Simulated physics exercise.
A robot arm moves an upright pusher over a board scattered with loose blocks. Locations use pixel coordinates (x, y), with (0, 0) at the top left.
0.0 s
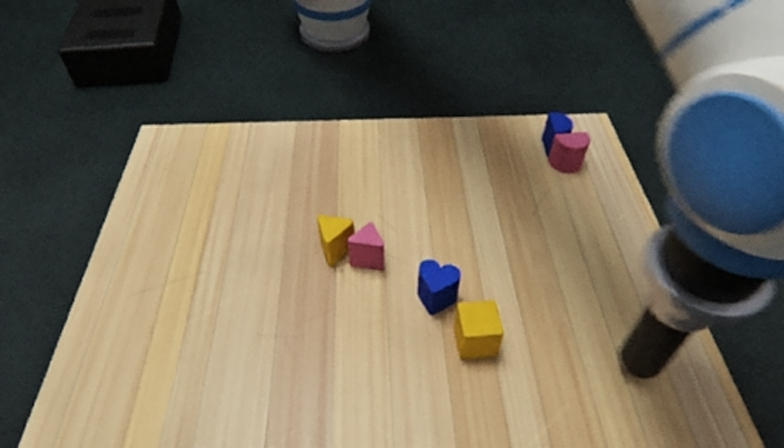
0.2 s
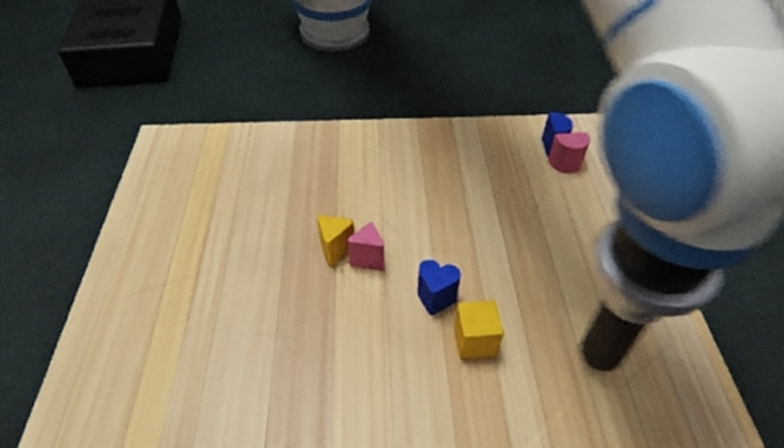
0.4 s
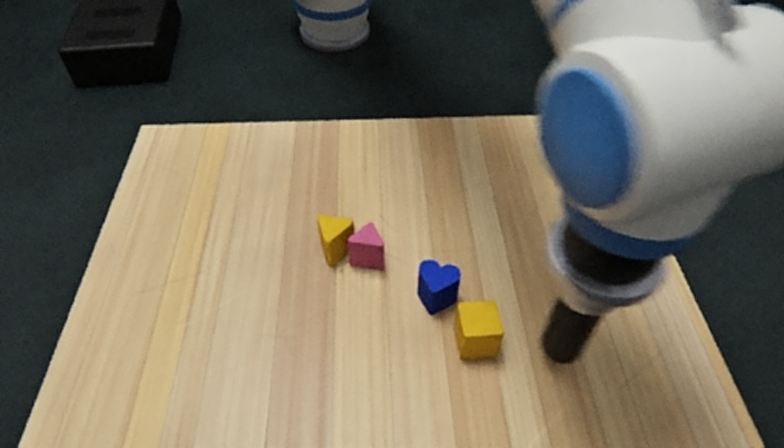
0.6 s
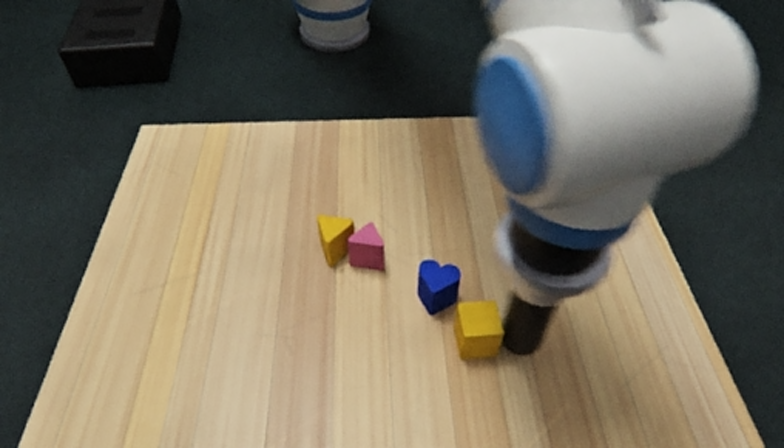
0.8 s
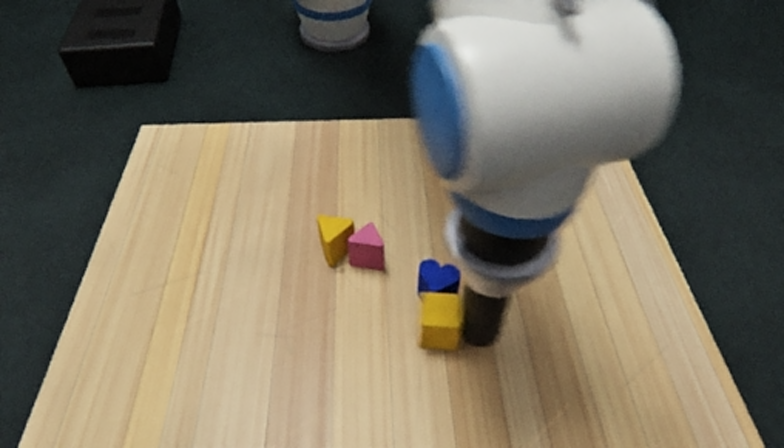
A white and blue robot arm holding a dark upright pusher reaches over a pale wooden board on a dark surface, seen from above by a still camera. Yellow and pink three-sided blocks sit near the middle, a blue heart and yellow cube to their right, and blue and pink pieces at upper right. The arm sweeps steadily left, hiding the far pieces, and nudges the cube a short way left, in front of the heart.
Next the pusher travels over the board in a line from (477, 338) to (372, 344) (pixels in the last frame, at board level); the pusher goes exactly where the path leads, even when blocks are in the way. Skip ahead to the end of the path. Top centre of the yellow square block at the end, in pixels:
I'd place it at (345, 295), taking the centre of its top.
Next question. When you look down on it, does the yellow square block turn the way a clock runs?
Yes, I think so.
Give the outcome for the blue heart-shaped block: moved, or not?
Here's my answer: The blue heart-shaped block remains in position.
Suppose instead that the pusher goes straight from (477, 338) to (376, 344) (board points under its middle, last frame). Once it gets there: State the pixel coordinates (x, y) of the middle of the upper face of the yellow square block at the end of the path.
Near (351, 294).
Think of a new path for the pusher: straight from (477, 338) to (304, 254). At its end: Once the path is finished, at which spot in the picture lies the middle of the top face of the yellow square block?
The middle of its upper face will lie at (371, 304).
What follows on the original path. Halfway along, pusher (425, 334); yellow square block (388, 304), turned 30° clockwise.
At the end, pusher (371, 336); blue heart-shaped block in place; yellow square block (345, 295), turned 55° clockwise.
